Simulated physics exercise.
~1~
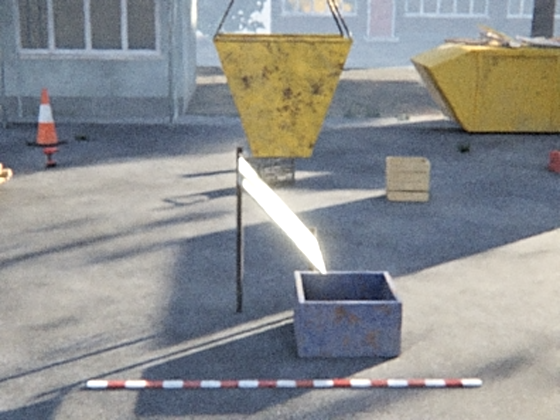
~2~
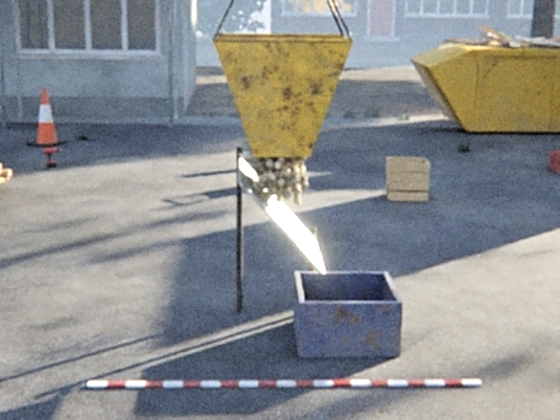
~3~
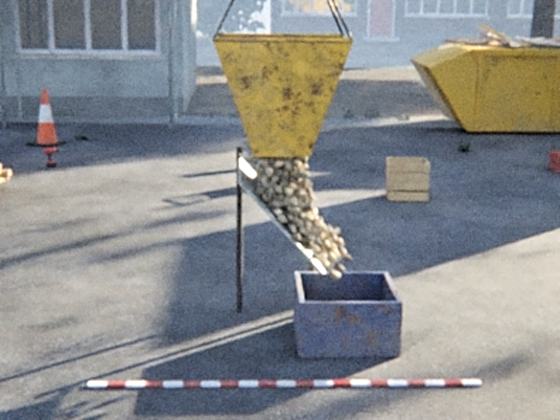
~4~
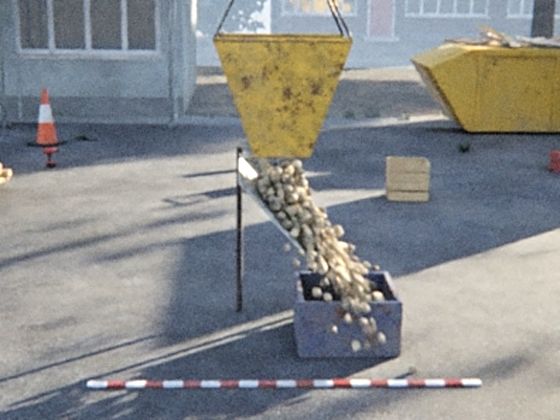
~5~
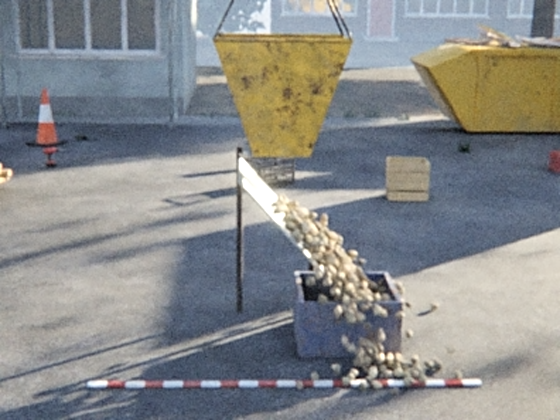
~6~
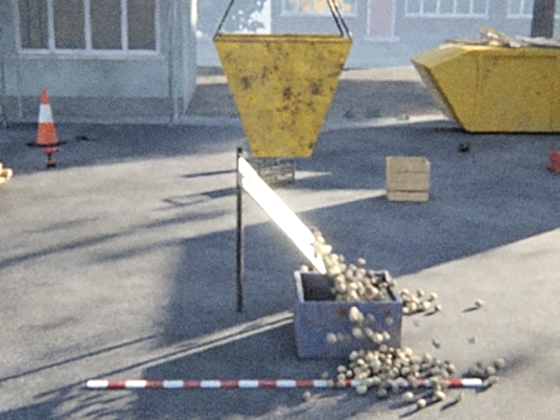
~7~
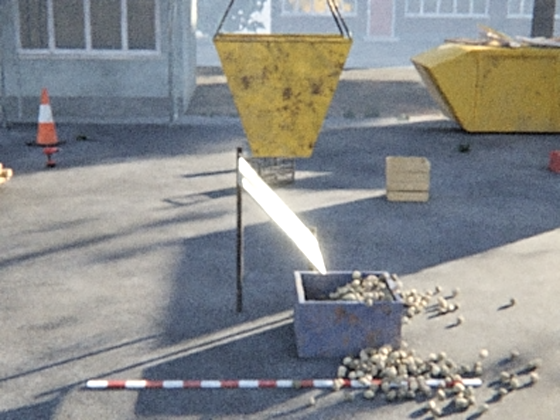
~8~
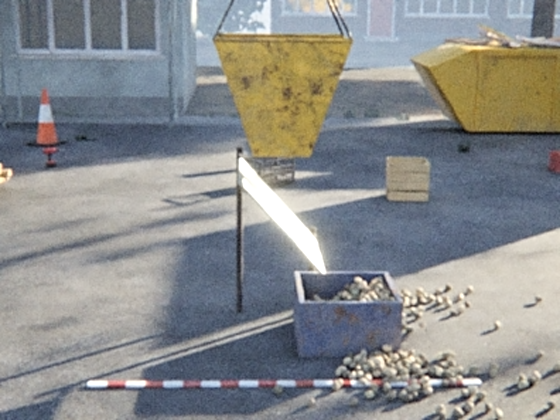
A yellow, rust-marked skip hangs still over a sunlit paved yard, seen from slightly above, with a sloping steel chute below it and a worn purple-grey bin at the chute's foot. A traffic cone stands at left, a wooden crate and another yellow skip sit behind at right, and a red-and-white staff lies in front. Pale round stones drop from the hanging skip's bottom and slide down the steel to the right. They pour into the bin, while some spill over its front and right side. The flow stops, leaving most stones in the bin and the rest scattered beside it.
